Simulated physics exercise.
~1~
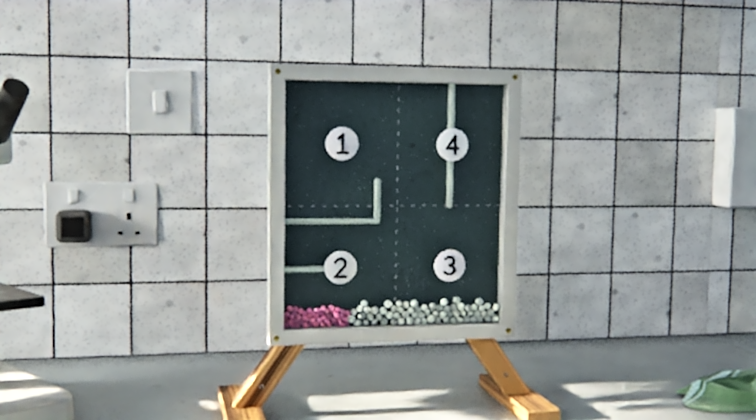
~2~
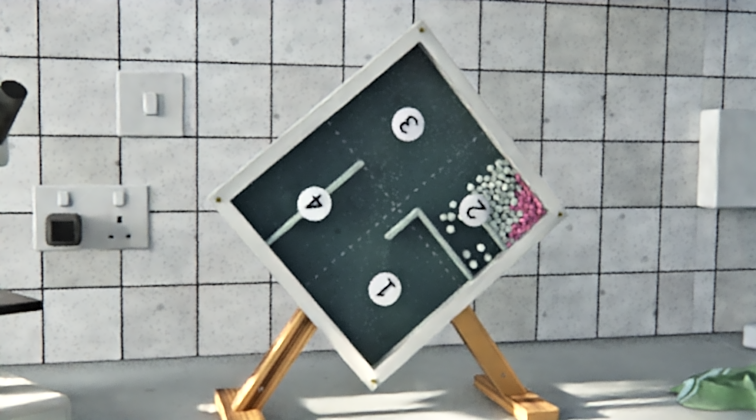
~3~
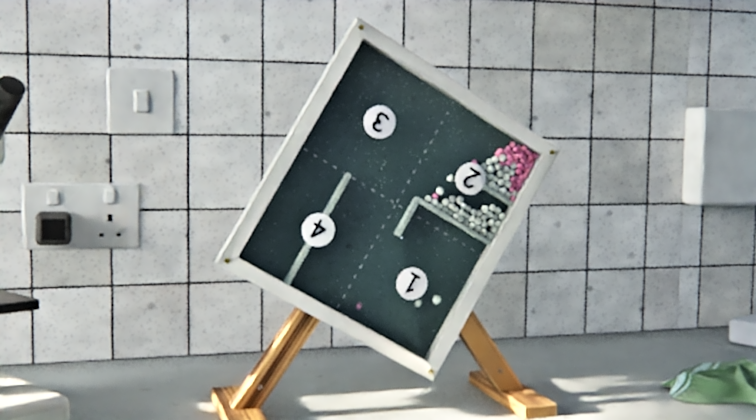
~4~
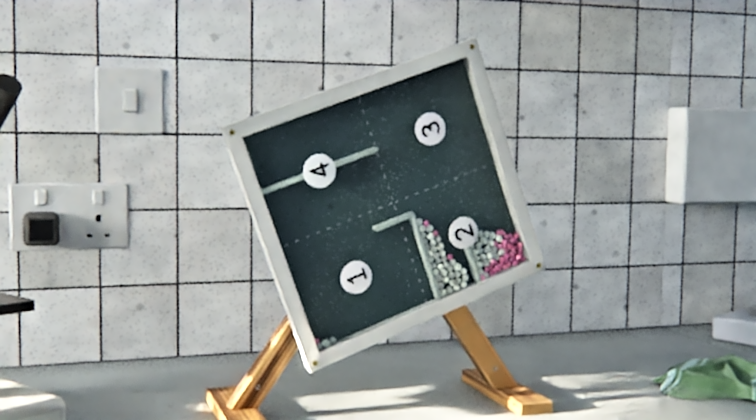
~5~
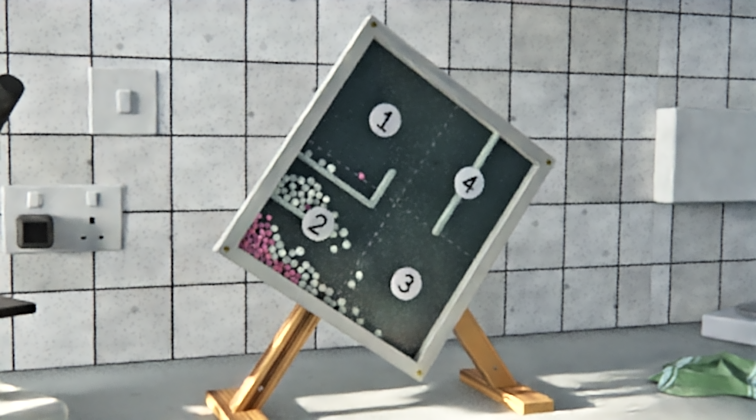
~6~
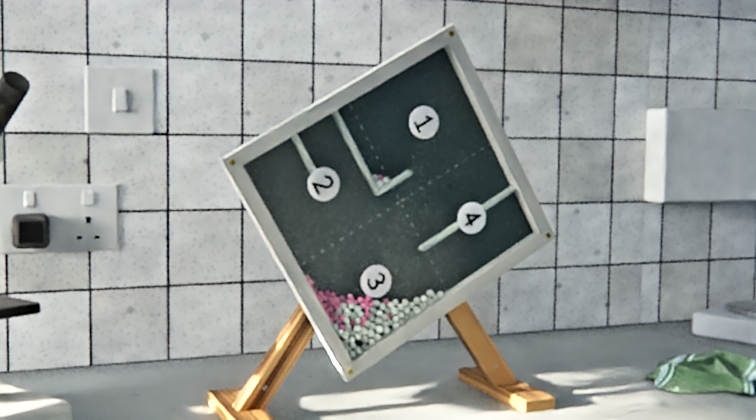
We see a square, dark-backed case of white and smaller pink balls turn anticlockwise on a wooden stand, piling them in quarter two, then swing back clockwise past its starting position. Most balls spill into quarter three, pink mainly at the left, while a few sit in an angled ledge.
